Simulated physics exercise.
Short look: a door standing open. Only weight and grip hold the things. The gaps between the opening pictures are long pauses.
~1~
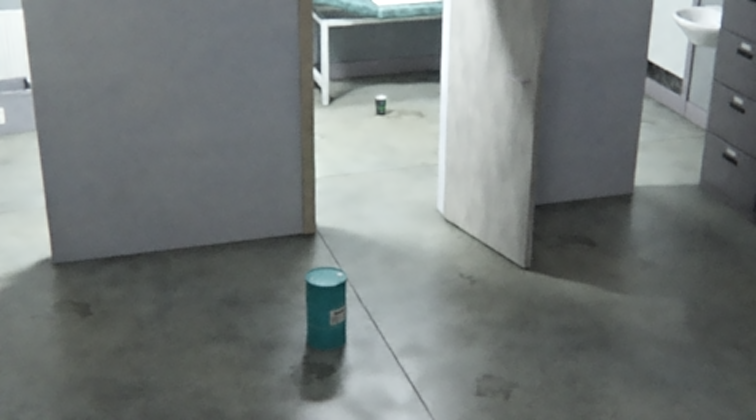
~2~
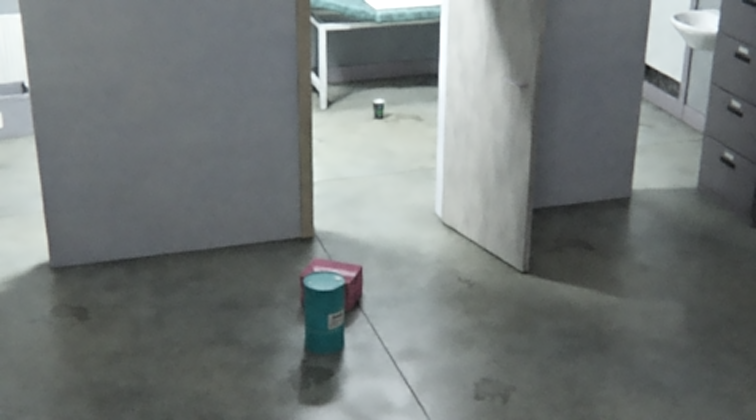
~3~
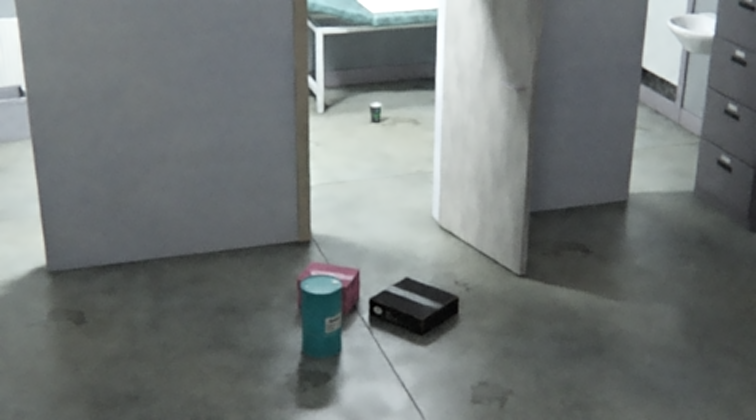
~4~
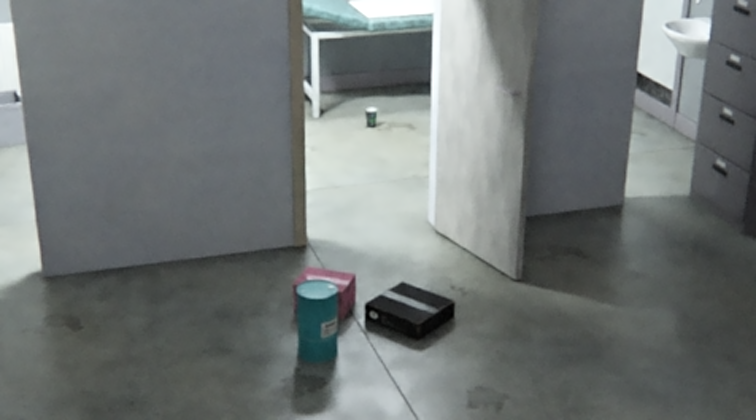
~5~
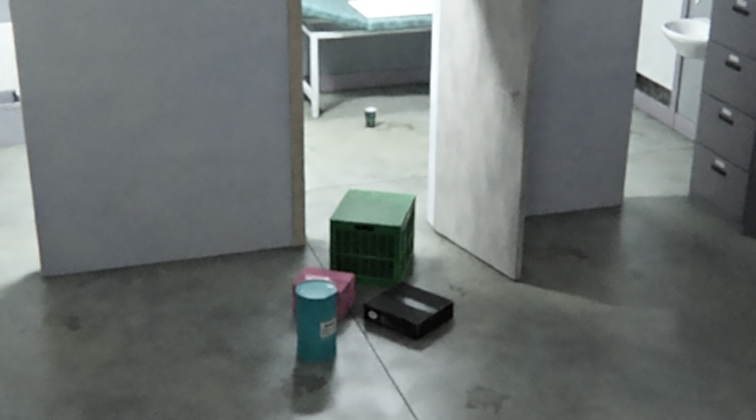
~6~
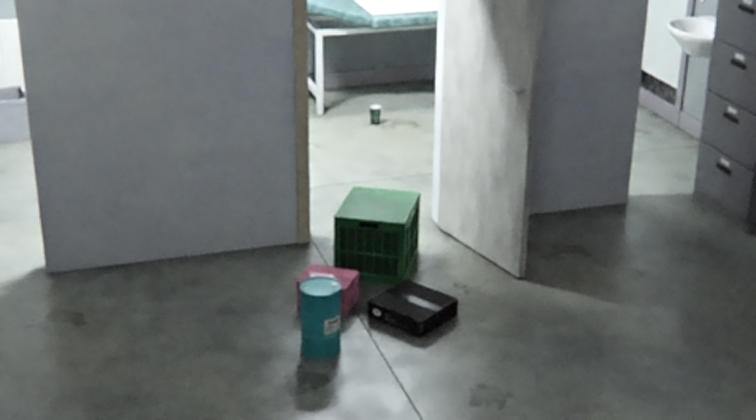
A turquoise canister stands on the grey concrete floor before a wide-open pale door, seen from slightly above, with a bed, a small cup and a sink beyond and drawers at right. A pink box appears behind it, then a black parcel to the right, then a green crate behind them, no one seen placing them. The door stays still while the view shifts very slightly.
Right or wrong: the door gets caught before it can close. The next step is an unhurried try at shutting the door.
Right.
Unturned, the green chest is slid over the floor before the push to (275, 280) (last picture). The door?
The door goes all the way after that.
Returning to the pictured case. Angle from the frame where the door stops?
Near 55° open.
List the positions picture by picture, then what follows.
Door wide open and still; turquoise canister (326, 308), in the first frame.
Door wide open and still; turquoise canister (324, 312), in the second frame.
Door wide open and still; pink box (329, 288); black parcel (414, 306), in the third frame.
Door wide open and still; turquoise canister (318, 321); pink box (325, 293), in the fourth frame.
Door wide open and still; black parcel (409, 310); turquoise canister (317, 321), in the fifth frame.
Door wide open and still; green chest (378, 235); pink box (328, 290), in the sixth frame.
Then, 0.50 s on from there, door at 81°.
Then, 0.70 s on from there, door at 63°.
In the end, door at 55°; all 4 unmoved. At the end, from the last picture's camera, green chest near (375, 234).
